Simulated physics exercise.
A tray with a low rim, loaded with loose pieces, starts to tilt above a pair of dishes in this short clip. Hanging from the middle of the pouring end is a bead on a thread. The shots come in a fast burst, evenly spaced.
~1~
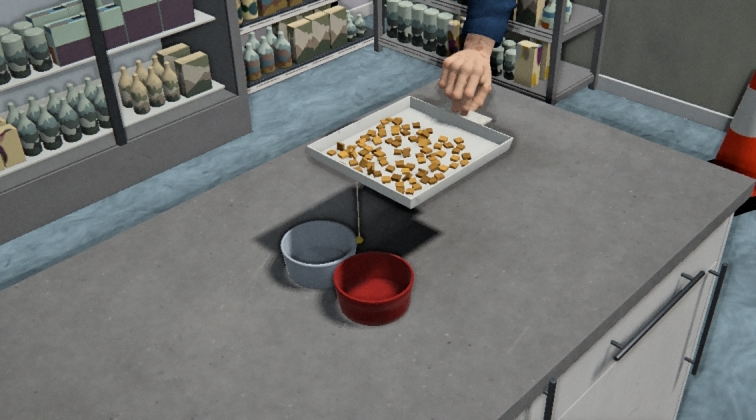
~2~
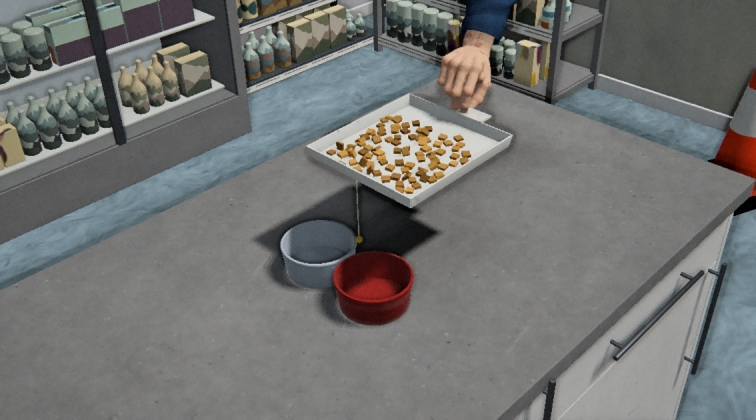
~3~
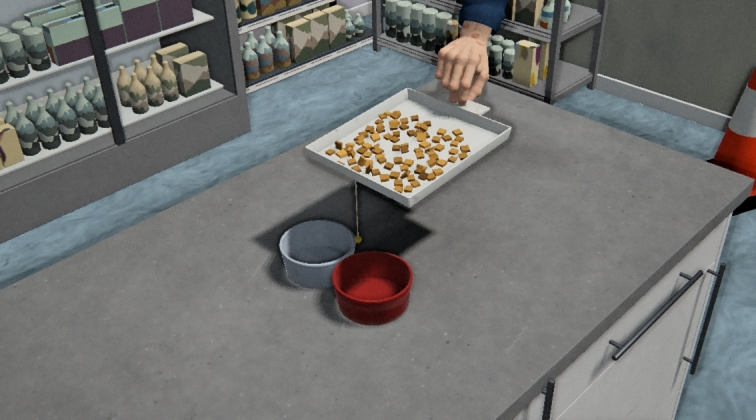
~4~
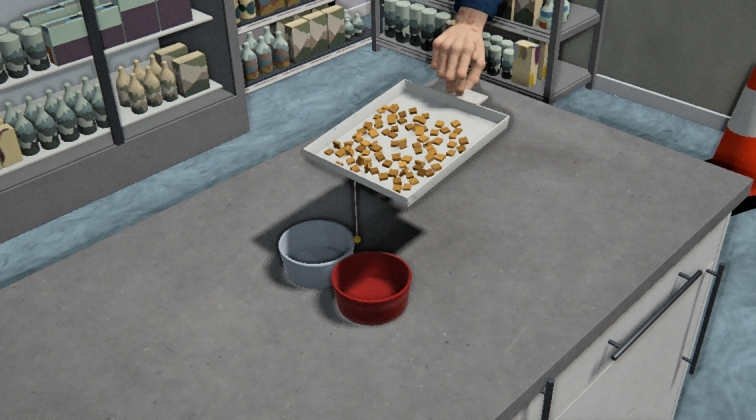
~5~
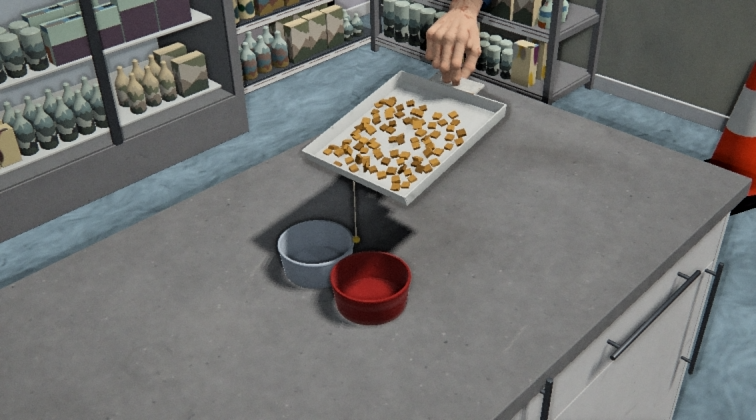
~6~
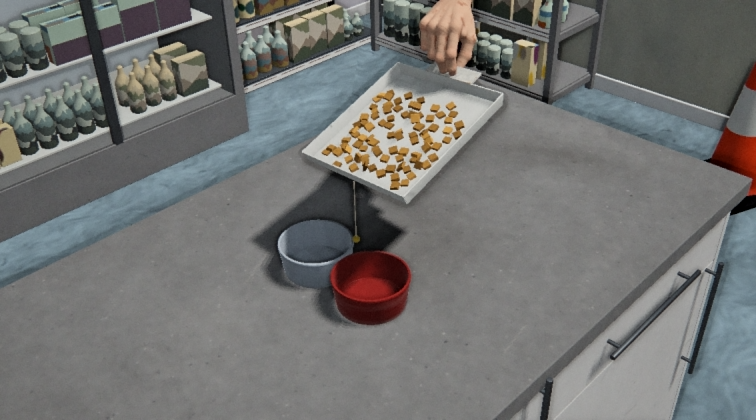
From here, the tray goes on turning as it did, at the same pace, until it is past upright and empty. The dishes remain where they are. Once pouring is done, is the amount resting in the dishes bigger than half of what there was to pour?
Yes, it is over half.
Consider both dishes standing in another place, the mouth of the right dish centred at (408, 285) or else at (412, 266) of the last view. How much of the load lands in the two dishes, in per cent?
Trial 1 around 30 percent, trial 2 around 10 percent.
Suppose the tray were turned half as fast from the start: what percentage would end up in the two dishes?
I'd say 90 percent or thereabouts.
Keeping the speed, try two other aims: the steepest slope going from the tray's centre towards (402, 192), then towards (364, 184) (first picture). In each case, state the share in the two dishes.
Lab note: Try one about 50 %, try two about 80 %.
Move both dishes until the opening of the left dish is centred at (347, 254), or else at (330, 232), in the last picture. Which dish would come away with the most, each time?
Well, the left-side one at the first spot and the left-side one at the second.
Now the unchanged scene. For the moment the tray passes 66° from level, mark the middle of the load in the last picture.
Around (348, 149).
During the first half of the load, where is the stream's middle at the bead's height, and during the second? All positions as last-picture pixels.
At (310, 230) for the first part, then at (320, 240) for the others.
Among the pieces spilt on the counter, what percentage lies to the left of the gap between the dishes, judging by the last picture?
Near 90 in a hundred.
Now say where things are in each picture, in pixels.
The first frame shows corners of the pouring end (311, 146) and (411, 197), level; middle of the load (398, 152), cereal squares; left dish (292, 269); right dish (346, 305); bead on its thread (359, 240).
The second frame shows corners of the pouring end (310, 146) and (410, 196), level; middle of the load (398, 151).
The third frame shows corners of the pouring end (309, 147) and (409, 196), tipped barely, lowest at the left corner; middle of the load (396, 148).
The fourth frame shows corners of the pouring end (307, 148) and (407, 195), tipped a little, lowest at the left corner; middle of the load (395, 144).
The fifth frame shows corners of the pouring end (306, 150) and (405, 195), tipped a little, lowest at the left corner; middle of the load (393, 139).
The sixth frame shows corners of the pouring end (305, 151) and (403, 194), tipped clearly, lowest at the left corner; middle of the load (391, 135); left dish (289, 269); right dish (343, 304).
Just after the last frame, tray tipped steeply; almost all on the tray; just a few in the air.
A moment on, tray tipped past a quarter turn; roughly a quarter on the tray; roughly a quarter in the left dish; roughly half in the air.
Further on, tray tipped past a quarter turn; about a tenth in the right dish; the larger part in the left dish; about a tenth outside both.
When it is over, tray tipped past a quarter turn; about a tenth in the right dish; the larger part in the left dish; about a tenth outside both.
